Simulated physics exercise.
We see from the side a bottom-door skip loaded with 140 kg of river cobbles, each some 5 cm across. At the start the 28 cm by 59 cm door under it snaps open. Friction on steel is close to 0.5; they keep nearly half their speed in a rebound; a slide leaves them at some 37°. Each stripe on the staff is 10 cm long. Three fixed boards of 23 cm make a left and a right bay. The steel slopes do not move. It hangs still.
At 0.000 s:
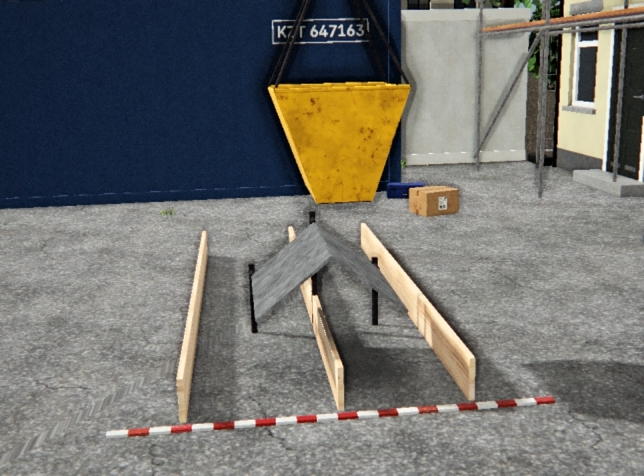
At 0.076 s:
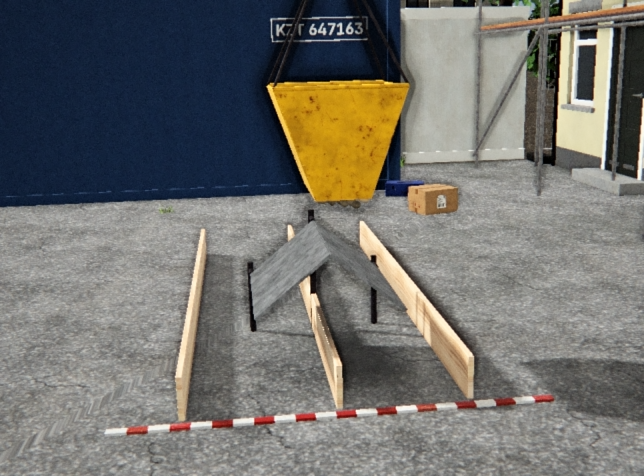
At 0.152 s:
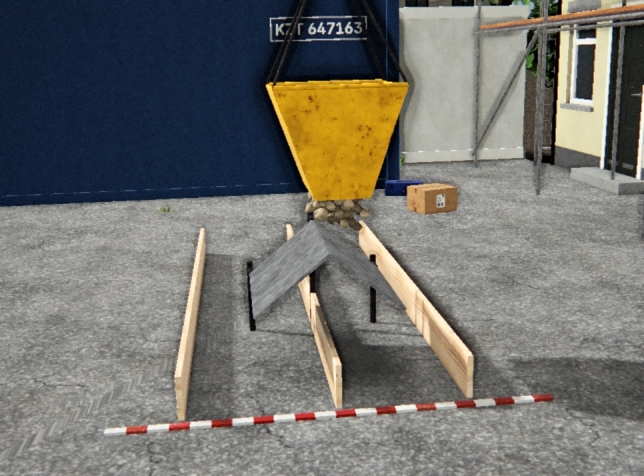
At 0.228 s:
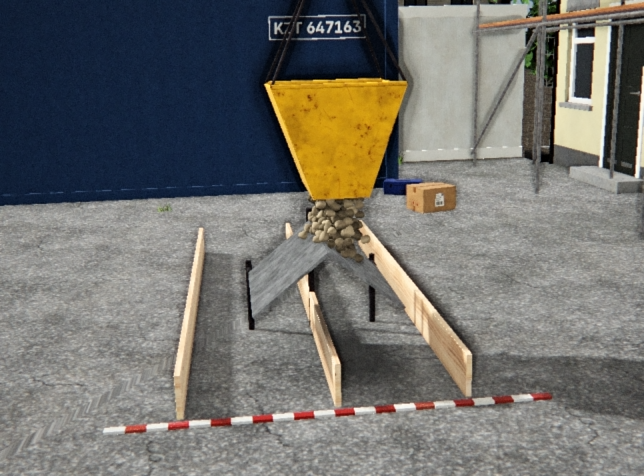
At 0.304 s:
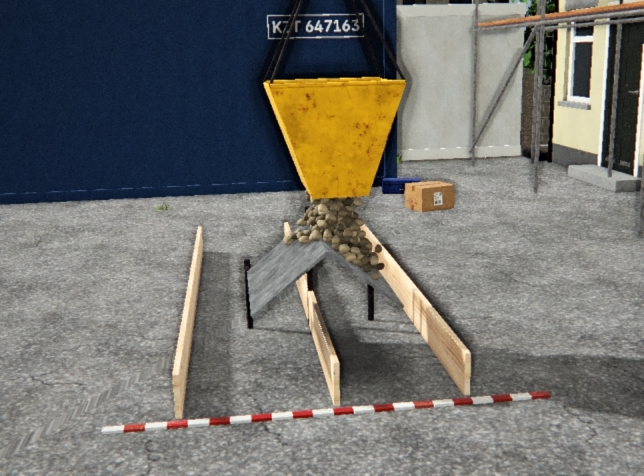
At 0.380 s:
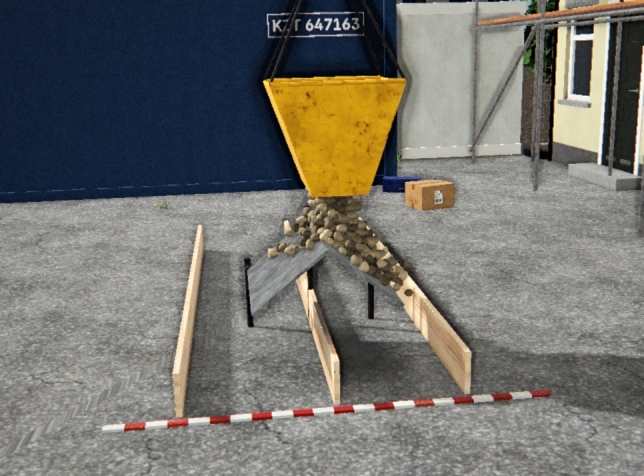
A large yellow skip hung still above a grey peaked ramp between wooden boards, then stones poured from its bottom onto the peak and spread down the slopes, mostly toward the right.
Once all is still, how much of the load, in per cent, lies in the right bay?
About 61 per cent.
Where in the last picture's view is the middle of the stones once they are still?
Near (411, 342).
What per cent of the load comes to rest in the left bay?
About 15 per cent.
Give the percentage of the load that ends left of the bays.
Some 0 per cent of the load.
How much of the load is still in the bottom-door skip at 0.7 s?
It holds some 0 per cent.
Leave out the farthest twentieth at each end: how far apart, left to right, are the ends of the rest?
Roughly 210 cm.
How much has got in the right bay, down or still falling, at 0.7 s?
About 35 per cent by then.
After 0.7 s, 0 % in the bottom-door skip, 53 % on the steel, 4 % falling or lying in the left bay, 37 % falling or lying in the right bay, 6 % falling or lying right of the bays; the stones farthest right are at (498, 329).
After 1.1 s, 0 % in the bottom-door skip, 6 % on the steel, 14 % falling or lying in the left bay, 58 % falling or lying in the right bay, 22 % falling or lying right of the bays; the stones farthest right are at (568, 321).
After 1.7 s, 0 % in the bottom-door skip, 14 % falling or lying in the left bay, 61 % falling or lying in the right bay, 24 % falling or lying right of the bays.
After 2.6 s, 0 % in the bottom-door skip, 14 % falling or lying in the left bay, 61 % falling or lying in the right bay, 24 % falling or lying right of the bays.
After 4.5 s, 0 % in the bottom-door skip, 14 % in the left bay, 61 % in the right bay, 24 % right of the bays.
